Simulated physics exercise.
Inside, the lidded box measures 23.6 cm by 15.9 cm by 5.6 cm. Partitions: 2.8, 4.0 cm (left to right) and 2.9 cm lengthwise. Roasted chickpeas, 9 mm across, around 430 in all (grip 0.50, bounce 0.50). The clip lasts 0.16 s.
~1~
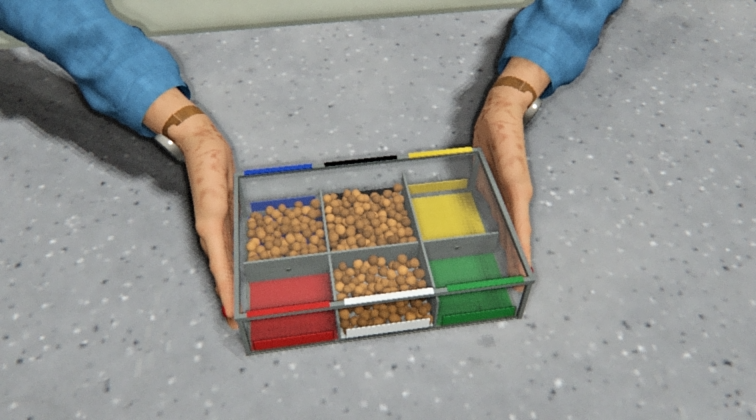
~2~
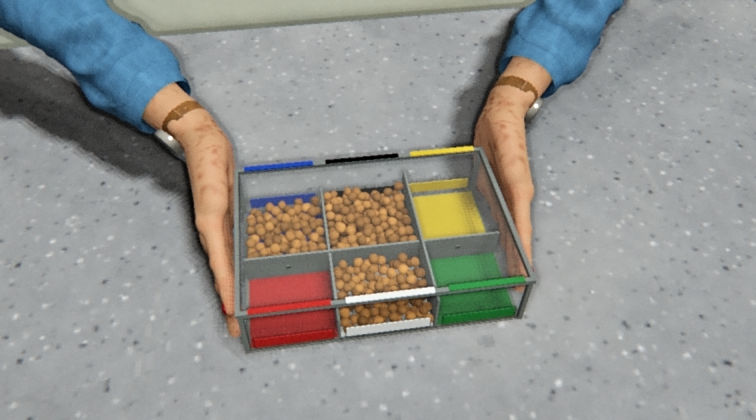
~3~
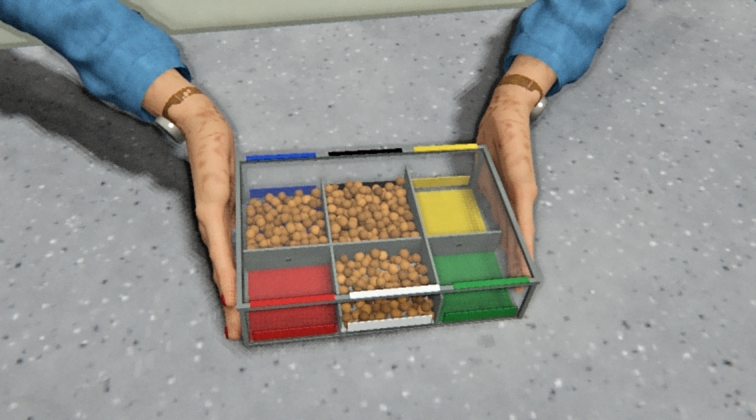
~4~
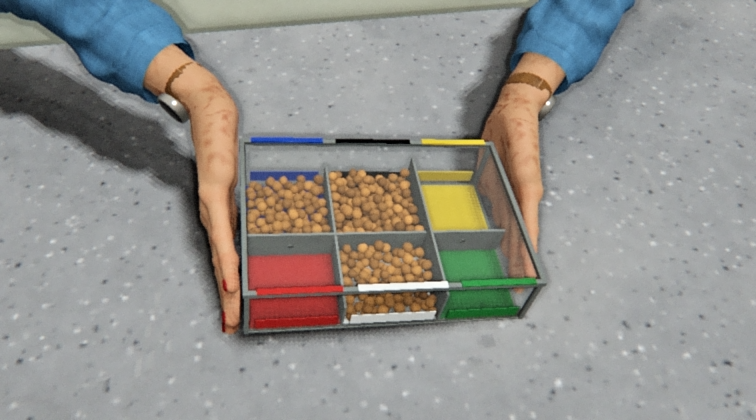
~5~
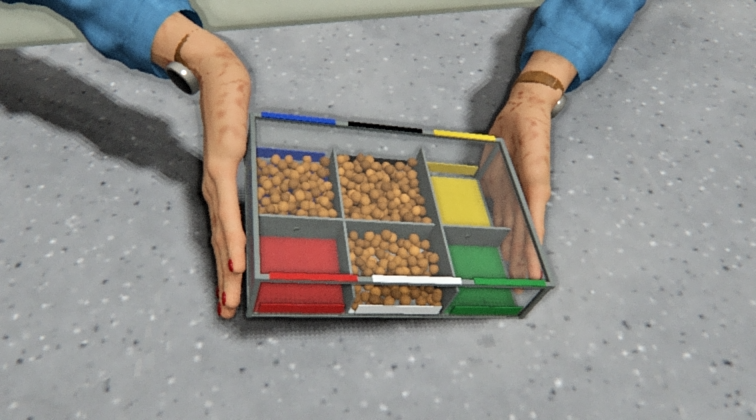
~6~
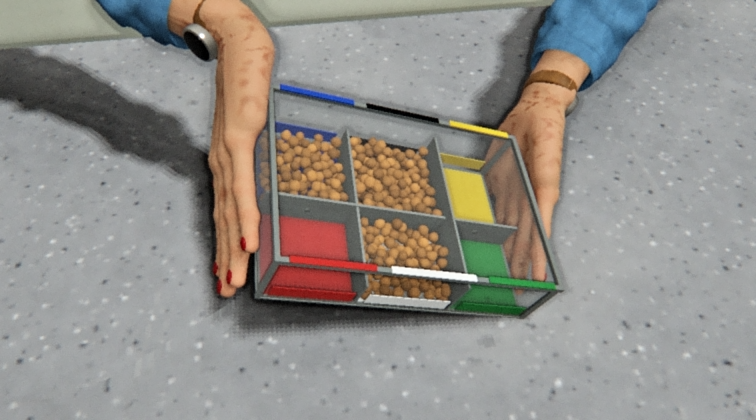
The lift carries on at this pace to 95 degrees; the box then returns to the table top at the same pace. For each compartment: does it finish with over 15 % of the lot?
Red: No, blue: No, green: No, yellow: No, white: Yes, black: Yes.
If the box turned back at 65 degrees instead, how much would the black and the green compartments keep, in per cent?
In that case black 45; green 5.
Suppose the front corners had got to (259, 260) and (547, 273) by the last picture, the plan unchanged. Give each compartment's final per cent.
Red 0, blue 0, green 5, yellow 10, white 25, black 60.
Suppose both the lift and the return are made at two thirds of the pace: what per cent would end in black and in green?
In that case black 40, green 10.
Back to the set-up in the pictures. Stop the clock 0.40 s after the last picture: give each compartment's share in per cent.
Red 0, blue 15, green 5, yellow 5, white 35, black 45.
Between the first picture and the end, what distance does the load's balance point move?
About 4.5 cm.
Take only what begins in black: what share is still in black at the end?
About 70 per cent.
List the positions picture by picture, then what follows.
In the first picture, box tilt 0 degrees, front corners at (240, 316) and (529, 278); blue 25 %, white 30 %, black 45 %.
In the second picture, box tilt 1 degrees, front corners at (240, 313) and (530, 279).
In the third picture, box tilt 4 degrees, front corners at (242, 305) and (534, 279), lowest corner right front.
In the fourth picture, box tilt 9 degrees, front corners at (248, 292) and (540, 281), lowest corner right front.
In the fifth picture, box tilt 16 degrees, front corners at (260, 276) and (549, 283), lowest corner right front.
In the sixth picture, box tilt 24 degrees, front corners at (280, 258) and (558, 287), lowest corner right front; blue 25 %, white 30 %, black 45 %.
Then, 0.40 s after the last picture, tilt 94 degrees; blue 15 %, green 5 %, yellow 5 %, white 35 %, black 45 %.
Then, 0.67 s after the last picture, tilt 39 degrees; green 10 %, yellow 5 %, white 45 %, black 45 %.
Then, 1.05 s after the last picture, tilt 0 degrees; green 10 %, yellow 5 %, white 45 %, black 45 %.
In the end, red 0 %, blue 0 %, green 10 %, yellow 5 %, white 45 %, black 45 %.
